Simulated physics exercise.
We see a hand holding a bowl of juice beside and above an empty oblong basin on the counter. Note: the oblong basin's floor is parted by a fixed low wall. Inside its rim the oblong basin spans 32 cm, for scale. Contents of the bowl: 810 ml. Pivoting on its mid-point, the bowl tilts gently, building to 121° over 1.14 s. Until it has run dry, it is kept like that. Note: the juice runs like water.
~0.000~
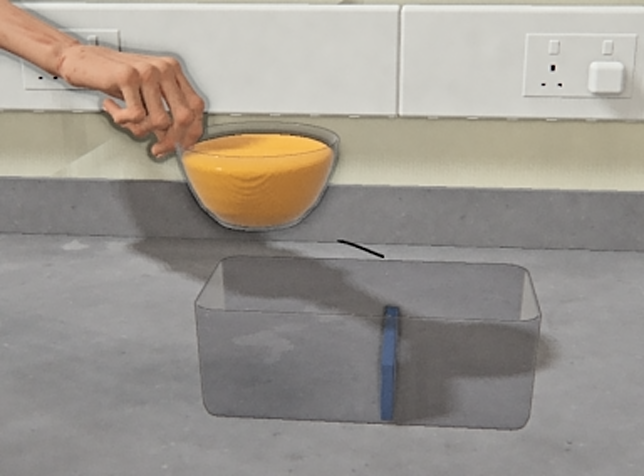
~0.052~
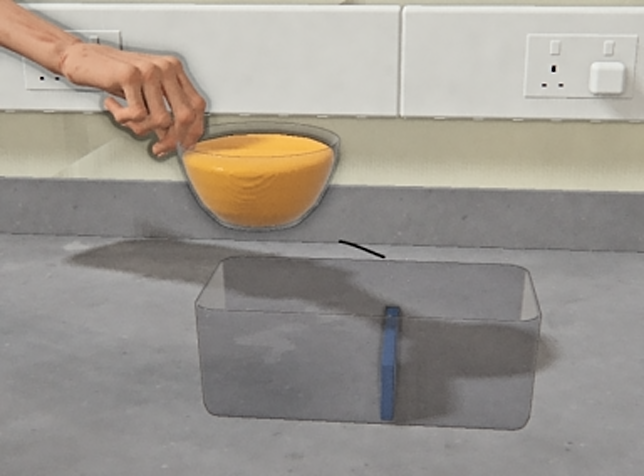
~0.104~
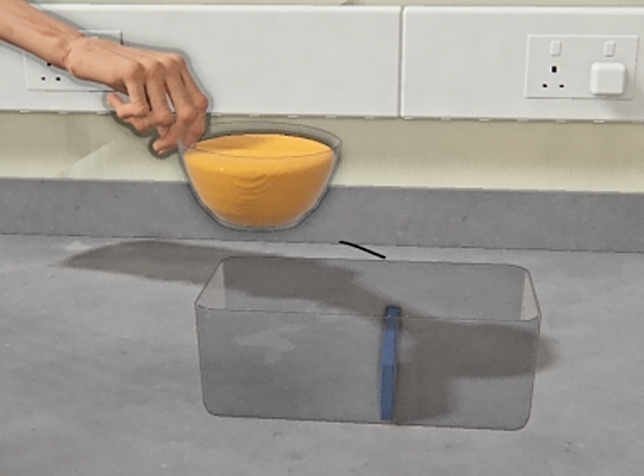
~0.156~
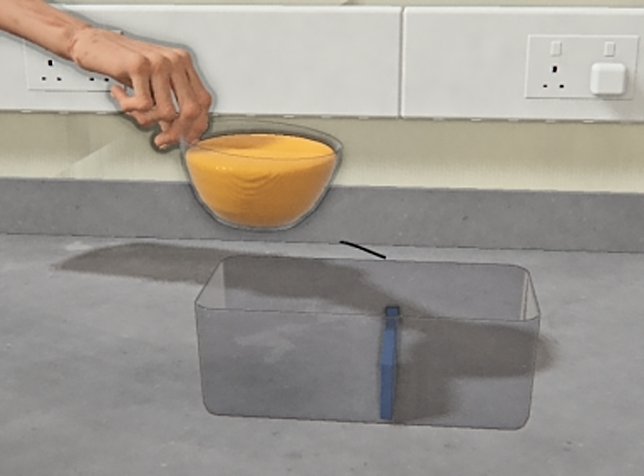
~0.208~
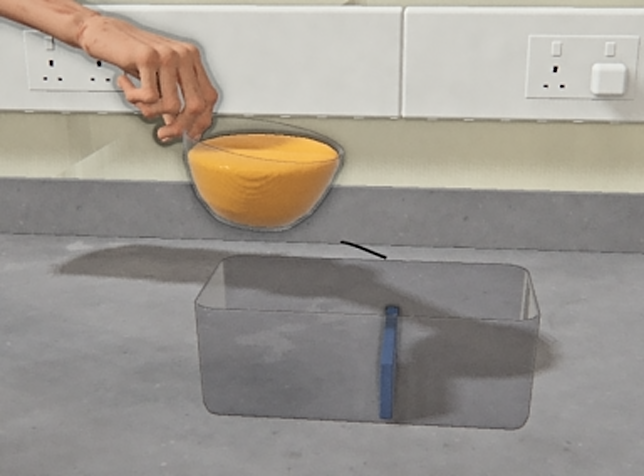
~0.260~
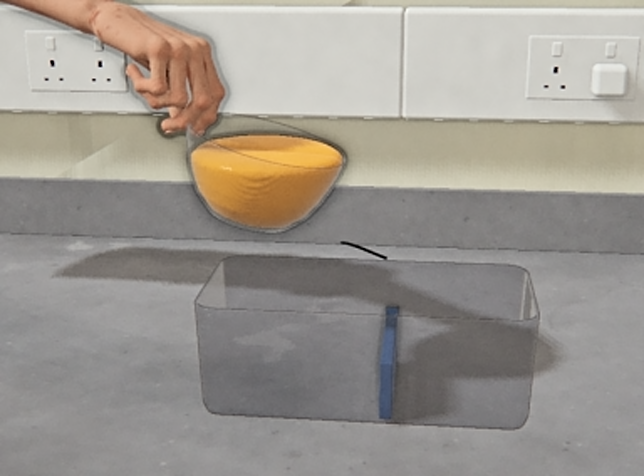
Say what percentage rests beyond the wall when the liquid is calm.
Roughly 50 per cent rests beyond the wall.
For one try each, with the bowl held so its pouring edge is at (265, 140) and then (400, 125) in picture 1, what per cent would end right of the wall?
Respectively 5 and 90 %.
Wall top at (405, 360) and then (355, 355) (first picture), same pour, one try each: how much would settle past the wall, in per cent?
One try each: Around 40 percent and then around 75 percent.
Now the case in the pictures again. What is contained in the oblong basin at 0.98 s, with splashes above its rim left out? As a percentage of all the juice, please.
The fraction sits near 100 in a hundred.
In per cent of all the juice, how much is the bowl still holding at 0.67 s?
Roughly 32 %.
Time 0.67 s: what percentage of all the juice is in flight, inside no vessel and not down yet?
Estimate: About 28 % of all of it.
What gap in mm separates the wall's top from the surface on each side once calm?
Left about 44 mm, right about 38 mm.
After 0.67 s the tilt is 78° and 32 per cent is still to pour, 8 is left of the wall and 31 right of it.
After 0.98 s the tilt is 115° and 0 per cent is still to pour, 49 is left of the wall and 50 right of it.
After 1.29 s the tilt is 121° and 0 per cent is still to pour, 49 is left of the wall and 50 right of it.
After 1.64 s the tilt is 121° and 0 per cent is still to pour, 49 is left of the wall and 50 right of it.
In the end 49 per cent lies left of the wall, 50 right of it and 1 outside.
